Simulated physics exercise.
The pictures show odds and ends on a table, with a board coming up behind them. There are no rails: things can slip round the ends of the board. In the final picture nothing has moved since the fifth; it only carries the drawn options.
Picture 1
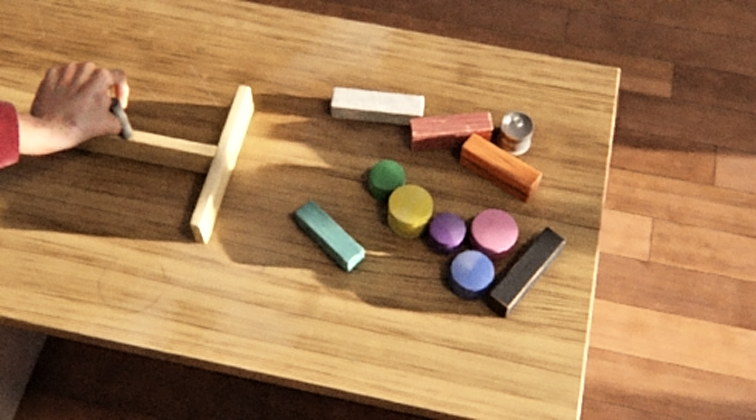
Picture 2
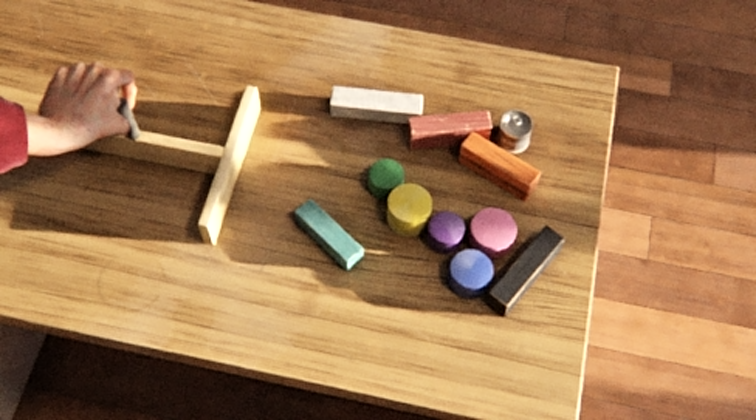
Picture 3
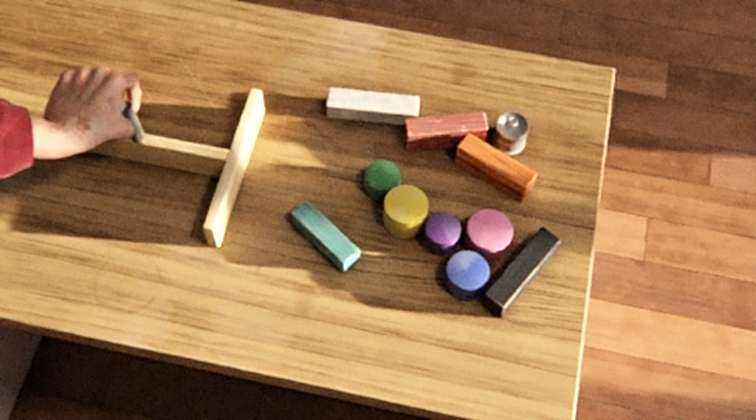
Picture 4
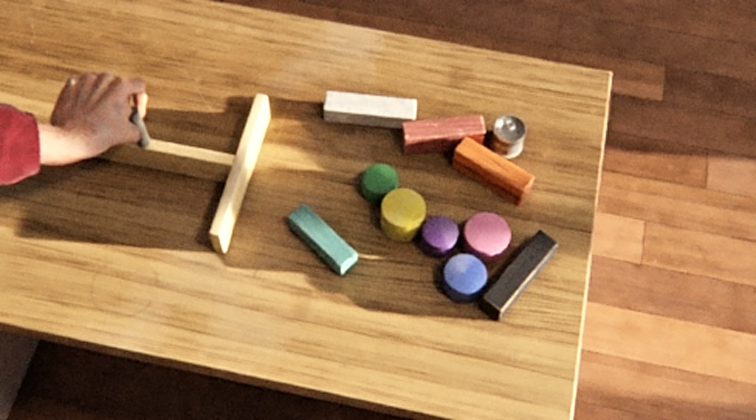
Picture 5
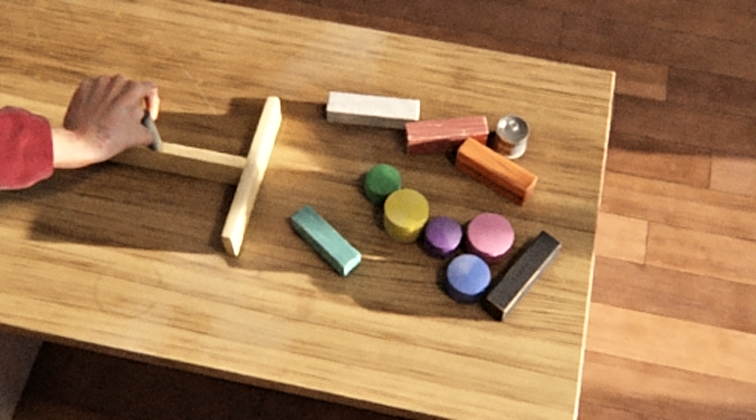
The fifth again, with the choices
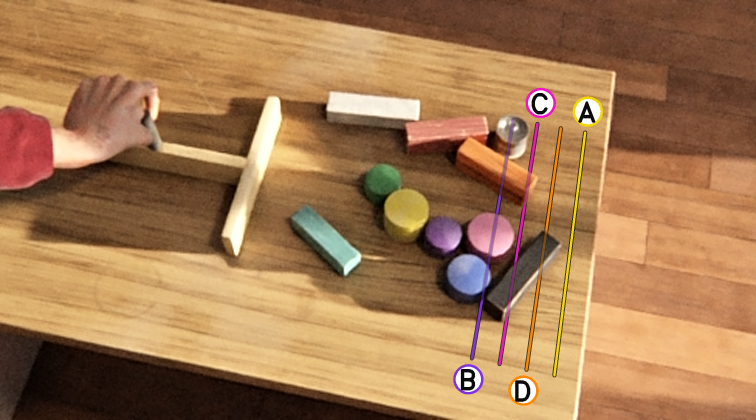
To begin with, a hand at the left holds a wooden pusher, its board standing apart from a cluster of coloured sticks, round tins and a small grey tin. The hand then slides the board slightly rightward across the table, narrowing the gap, while the cluster stays in the same arrangement.
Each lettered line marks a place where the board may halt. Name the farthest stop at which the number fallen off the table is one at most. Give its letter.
Up to line C.
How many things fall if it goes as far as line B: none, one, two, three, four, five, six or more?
The count is none.
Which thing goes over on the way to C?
The black stick.
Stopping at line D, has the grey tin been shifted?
Yes.
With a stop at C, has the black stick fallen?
Yes.
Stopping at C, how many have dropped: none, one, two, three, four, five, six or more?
One.
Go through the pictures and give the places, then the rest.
Purple tin (447, 234); blue tin (471, 275); yellow tin (410, 212), in the first frame.
Board (228, 153); orange stick (499, 166), in the second frame.
Board (233, 156); black stick (522, 272), in the third frame.
Board (239, 161); turquoise bar (322, 240), in the fourth frame.
Board (251, 164); grey tin (511, 137); red bar (446, 135); purple tin (442, 238), in the fifth frame.
On the marked copy, A at (571, 245); B at (494, 231); C at (520, 236); D at (545, 240).
With C. Early on, board (346, 182); turquoise bar (366, 263); black stick (523, 276).
Further on, board (443, 201); black stick (533, 283); grey tin (549, 131).
At the end, board (520, 215); black stick over the edge; pink tin (587, 248); one fallen.
As for the rest, A drops six; B is within the limit but short; D drops two.
